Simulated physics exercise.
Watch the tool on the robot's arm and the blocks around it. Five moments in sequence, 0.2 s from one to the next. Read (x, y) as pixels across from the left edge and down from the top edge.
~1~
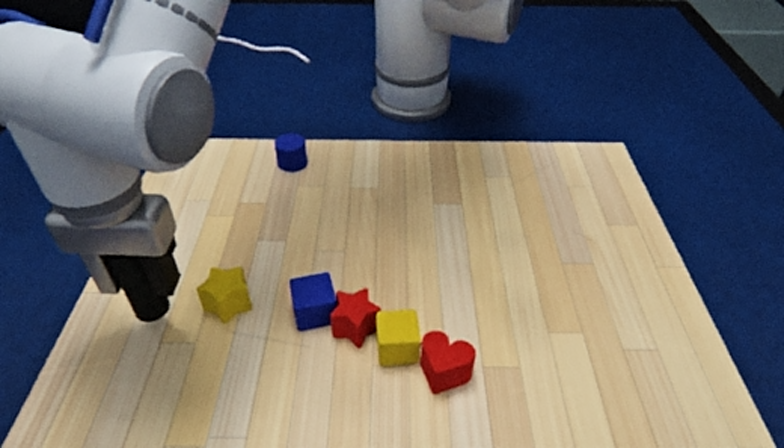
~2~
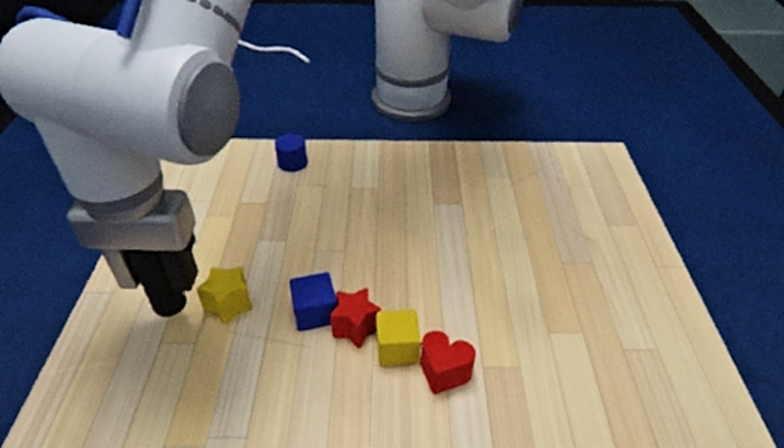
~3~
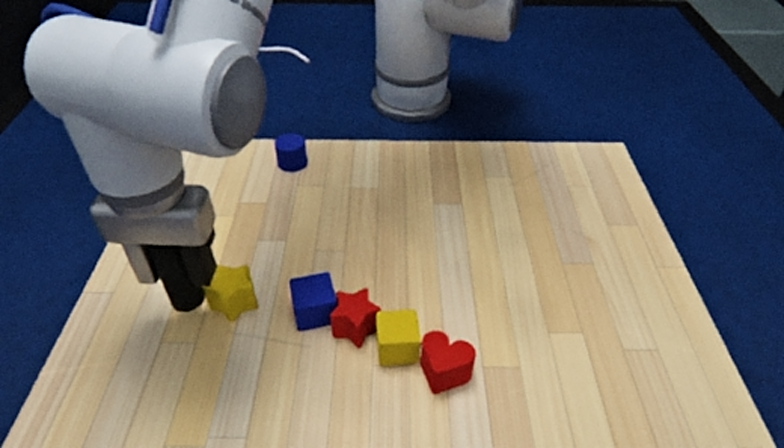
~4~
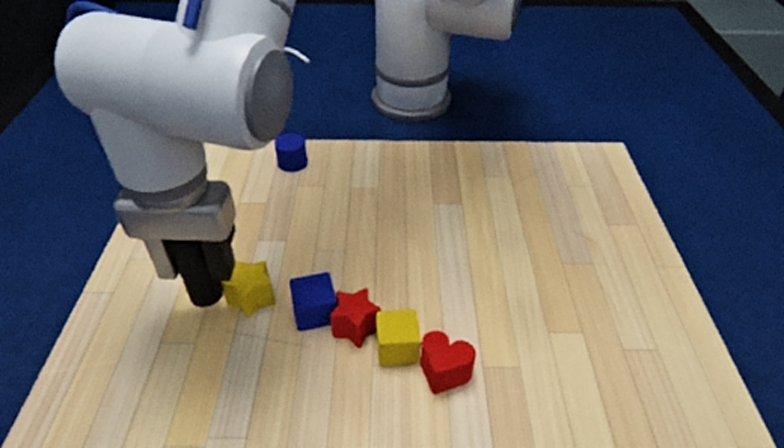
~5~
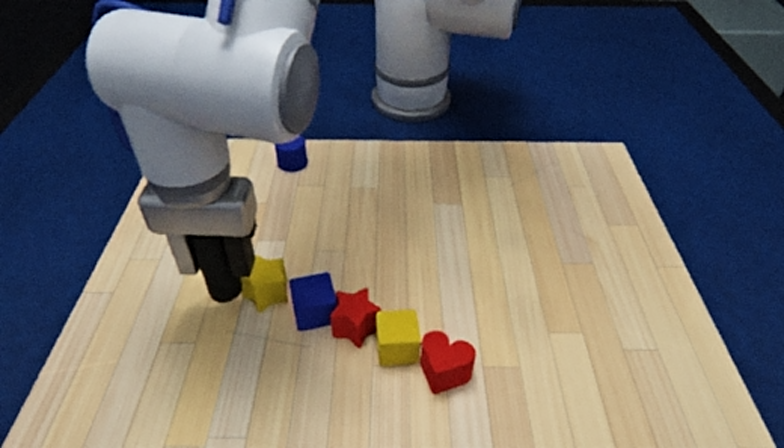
A robot arm moves its black tool rightward across the wooden table until it meets a yellow star-shaped block, then pushes the block right toward a blue block, while the red and yellow blocks beyond stay still.
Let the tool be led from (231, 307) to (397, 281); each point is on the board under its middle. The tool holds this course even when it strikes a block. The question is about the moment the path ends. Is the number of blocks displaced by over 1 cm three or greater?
The answer is yes.
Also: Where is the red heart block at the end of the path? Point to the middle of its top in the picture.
Its top centre is at about (467, 368).
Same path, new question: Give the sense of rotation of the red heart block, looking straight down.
The sense of turning is anti-clockwise.
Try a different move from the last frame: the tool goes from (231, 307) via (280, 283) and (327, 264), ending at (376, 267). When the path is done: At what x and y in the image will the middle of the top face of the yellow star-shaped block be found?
Pixel (388, 225).
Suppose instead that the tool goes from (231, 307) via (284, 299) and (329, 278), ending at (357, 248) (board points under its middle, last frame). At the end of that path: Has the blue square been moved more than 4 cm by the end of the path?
I'd say no.
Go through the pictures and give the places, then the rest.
The first frame shows tool's lower end (153, 309); yellow star-shaped block (223, 281); blue square (312, 289); red star-shaped block (355, 305); yellow square (398, 326); red heart block (447, 350).
The second frame shows tool (170, 304); blocks still.
The third frame shows tool (188, 300); yellow star-shaped block (229, 280).
The fourth frame shows tool (207, 295); yellow star-shaped block (247, 275).
The fifth frame shows tool (226, 291); yellow star-shaped block (262, 270); blue square (312, 289); red star-shaped block (355, 305); yellow square (398, 326); red heart block (447, 350).
On the path given first. One third of the way, tool (286, 281); yellow star-shaped block (304, 253), turned 15° anticlockwise; blue square (321, 291); red star-shaped block (360, 305).
Two thirds of the way, tool (343, 273); yellow star-shaped block (322, 245), turned 65° anticlockwise; blue square (367, 289), turned 45° clockwise; red star-shaped block (400, 311), turned 25° clockwise; yellow square (415, 346), turned 35° clockwise; red heart block (463, 363), turned 35° anticlockwise.
At the end, tool (398, 265); yellow star-shaped block (322, 245), turned 65° anticlockwise; blue square (408, 285), turned 85° clockwise; red star-shaped block (418, 319), turned 60° clockwise; yellow square (417, 356), turned 45° clockwise; red heart block (467, 368), turned 55° anticlockwise.
